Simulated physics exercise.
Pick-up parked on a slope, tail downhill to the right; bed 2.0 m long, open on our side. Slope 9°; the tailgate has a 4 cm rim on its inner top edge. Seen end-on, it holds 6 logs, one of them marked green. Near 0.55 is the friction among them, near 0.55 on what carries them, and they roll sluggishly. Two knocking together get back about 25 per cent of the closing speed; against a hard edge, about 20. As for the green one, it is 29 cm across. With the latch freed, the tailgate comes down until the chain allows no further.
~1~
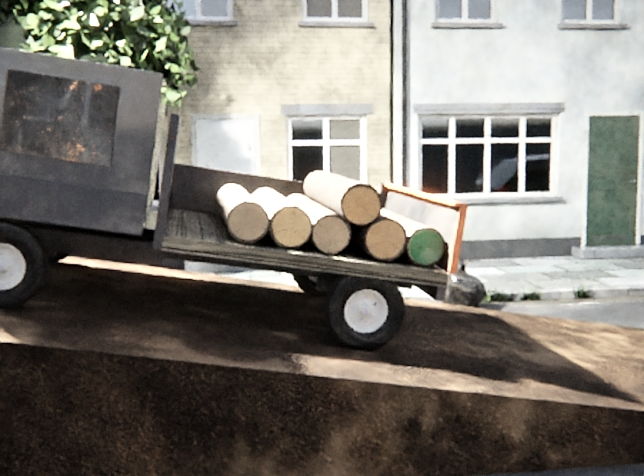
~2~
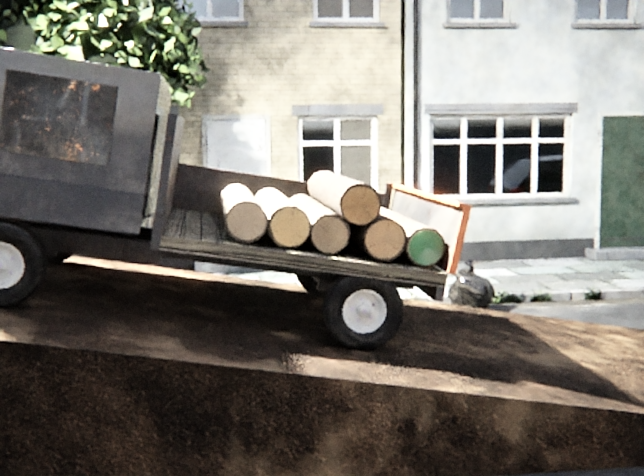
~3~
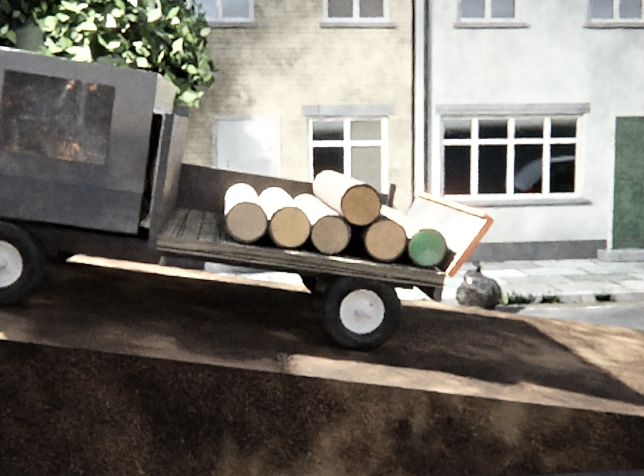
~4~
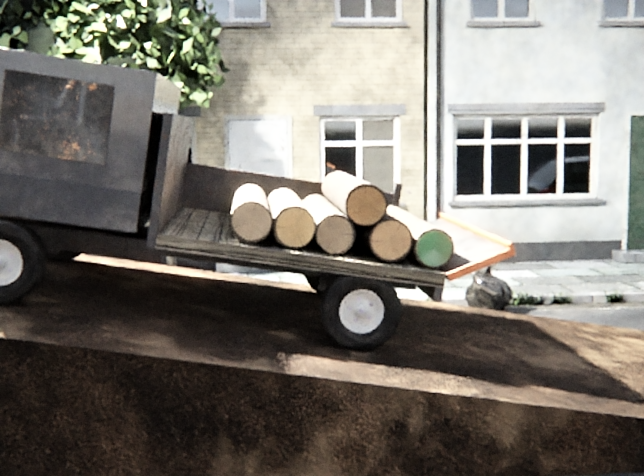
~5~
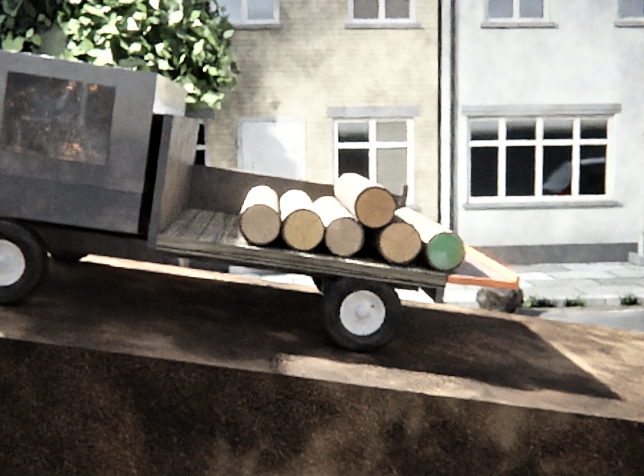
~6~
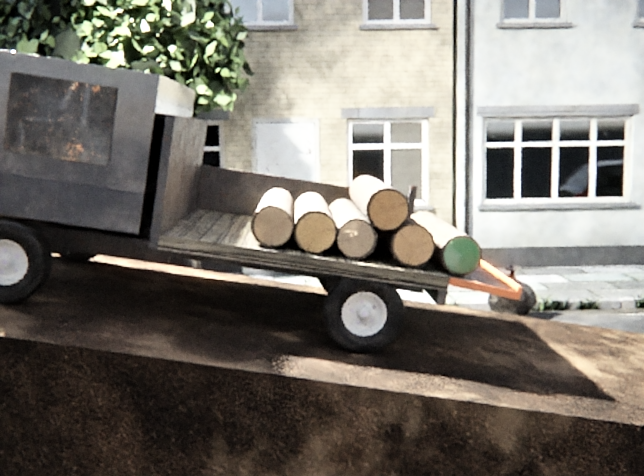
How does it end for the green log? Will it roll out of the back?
Out it goes.
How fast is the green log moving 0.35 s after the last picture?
Roughly 1.0 m/s.
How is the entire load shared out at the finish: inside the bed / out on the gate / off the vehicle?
0 - 0 - 6.
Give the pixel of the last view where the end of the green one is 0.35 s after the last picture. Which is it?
Roughly at (499, 264) in the last picture.
Then, 0.3 s after the last picture, green is on the gate, 35 cm past the hinge, rolling right; 0 out so far.
Then, 0.8 s after the last picture, green is dropping off the gate; 1 out so far.
At rest (6.7 s after the last picture), green is off the vehicle; 6 out so far.
